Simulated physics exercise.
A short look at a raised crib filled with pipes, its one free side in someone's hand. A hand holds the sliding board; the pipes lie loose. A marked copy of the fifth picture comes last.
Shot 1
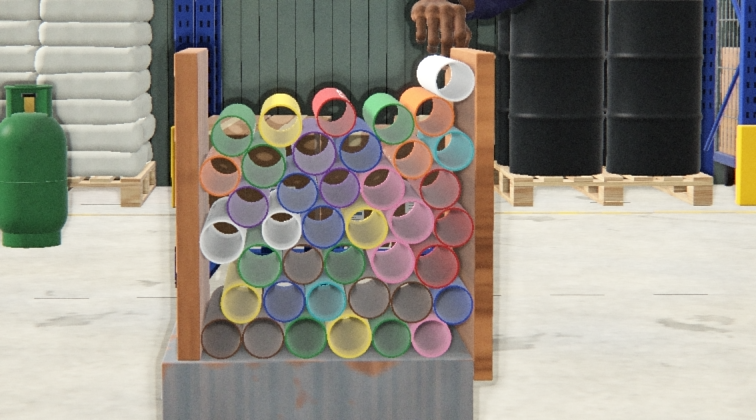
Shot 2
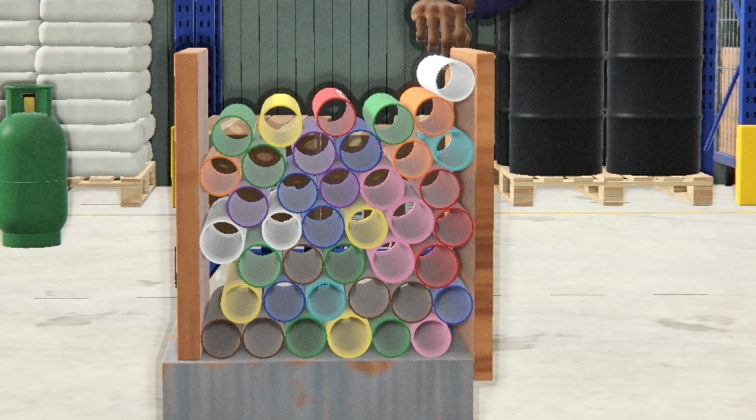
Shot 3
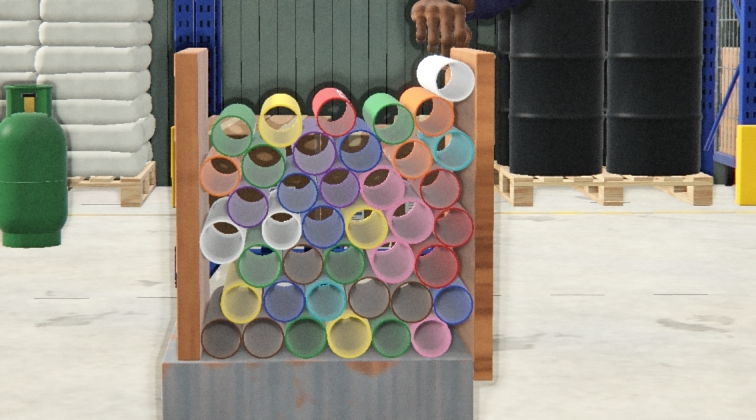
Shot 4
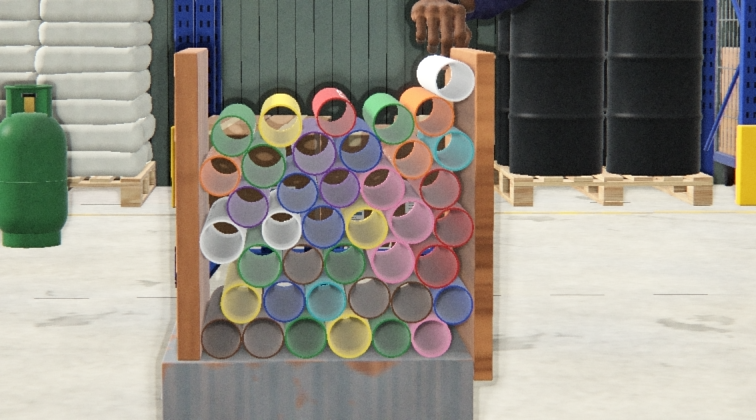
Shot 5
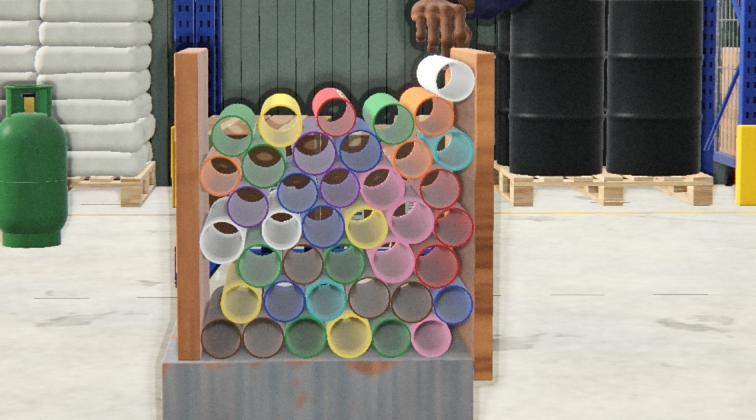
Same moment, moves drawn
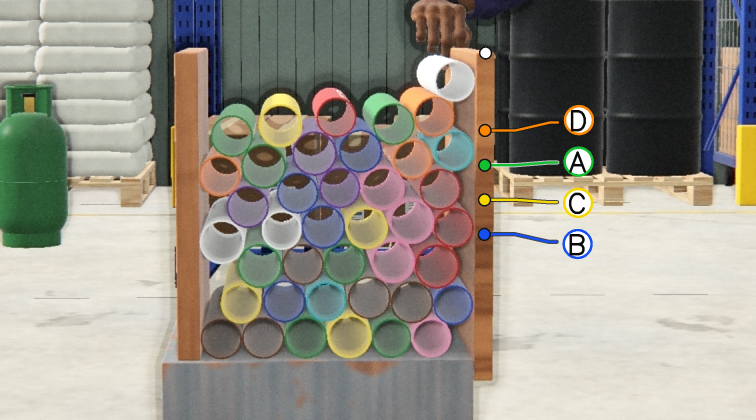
The loose, colourful pipes stayed stacked between two upright wooden boards, a white one at the top right, while a hand stayed near the right board and nothing visibly moved.
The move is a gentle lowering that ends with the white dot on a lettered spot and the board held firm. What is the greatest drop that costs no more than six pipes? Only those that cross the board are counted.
Stop at B.
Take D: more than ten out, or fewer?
It loses fewer than ten.
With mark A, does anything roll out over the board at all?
Yes, at A.
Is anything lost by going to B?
At B: Yes.
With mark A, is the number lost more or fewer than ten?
Fewer than ten.
On the marked copy, A at (485, 166); B at (484, 234); C at (484, 200); D at (485, 130); the white dot at (485, 53).
Taking B. A third of the way, top of the board (475, 131).
Two thirds of the way, top of the board (474, 220).
When it is over, top of the board (474, 234), three out over the board.
As for the rest, A one out over the board; C three out over the board; D none out over the board.
